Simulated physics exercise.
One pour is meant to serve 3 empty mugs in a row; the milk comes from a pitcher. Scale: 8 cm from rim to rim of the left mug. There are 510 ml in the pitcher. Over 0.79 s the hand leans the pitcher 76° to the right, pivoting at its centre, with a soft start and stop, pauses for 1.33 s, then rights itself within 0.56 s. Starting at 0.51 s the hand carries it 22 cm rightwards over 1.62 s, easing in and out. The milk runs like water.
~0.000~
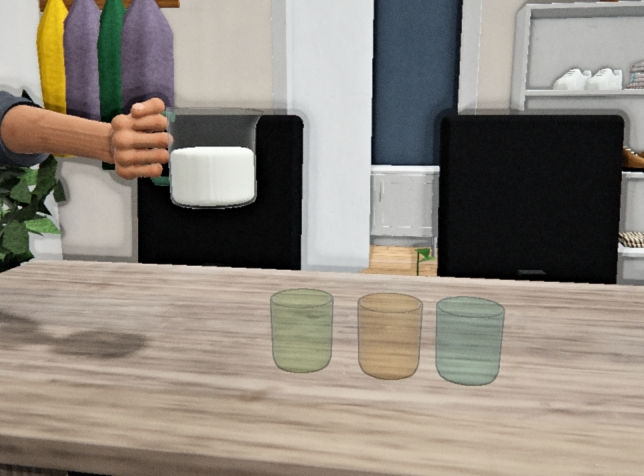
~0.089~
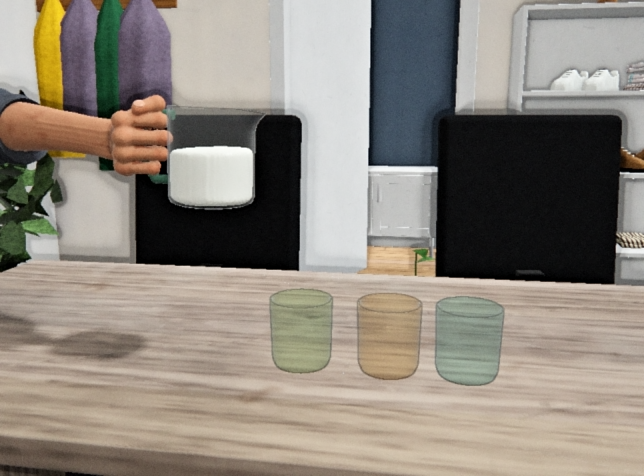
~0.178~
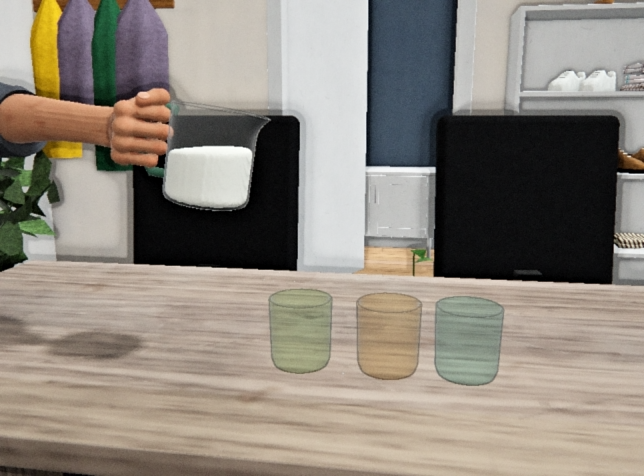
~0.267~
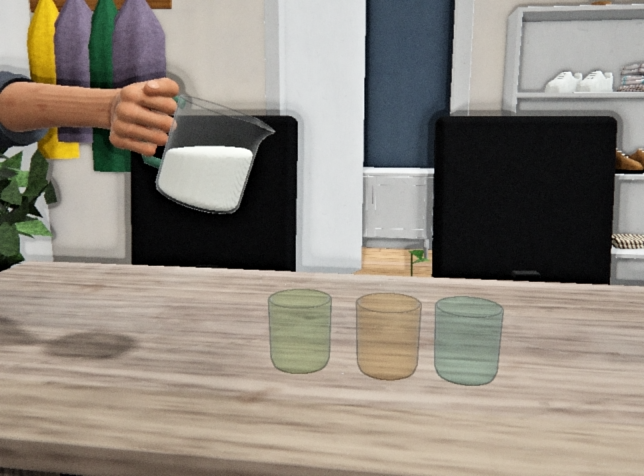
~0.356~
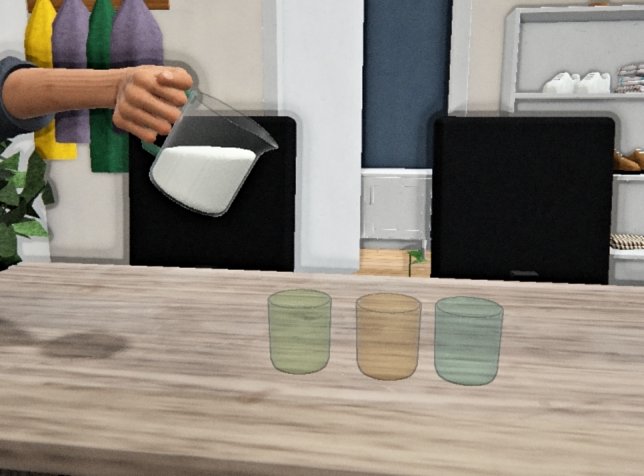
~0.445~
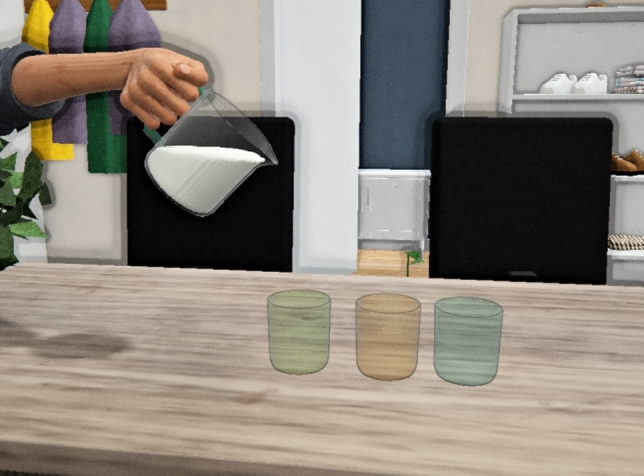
A hand tilts a glass pitcher of milk to the right near three empty mugs.
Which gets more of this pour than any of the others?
The middle one ends up with the most.
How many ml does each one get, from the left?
About 50 ml left, 150 ml middle, 60 ml right.
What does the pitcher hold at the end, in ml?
About 90 ml.
Then, 1.07 s in, the tilt is 76° and from the left they hold 45 ml, 40 ml, 0 ml, the pitcher 235 ml, and 110 ml is on the table top.
Then, 1.52 s in, the tilt is 76° and from the left they hold 50 ml, 150 ml, 0 ml, the pitcher 150 ml, and 140 ml is on the table top.
Then, 2.00 s in, the tilt is 76° and from the left they hold 50 ml, 150 ml, 40 ml, the pitcher 105 ml, and 155 ml is on the table top.
Then, 2.51 s in, the tilt is 16° and from the left they hold 50 ml, 150 ml, 60 ml, the pitcher 95 ml, and 160 ml is on the table top.
Finally, from the left they hold 50 ml, 150 ml, 60 ml, the pitcher 95 ml, and 160 ml is on the table top.
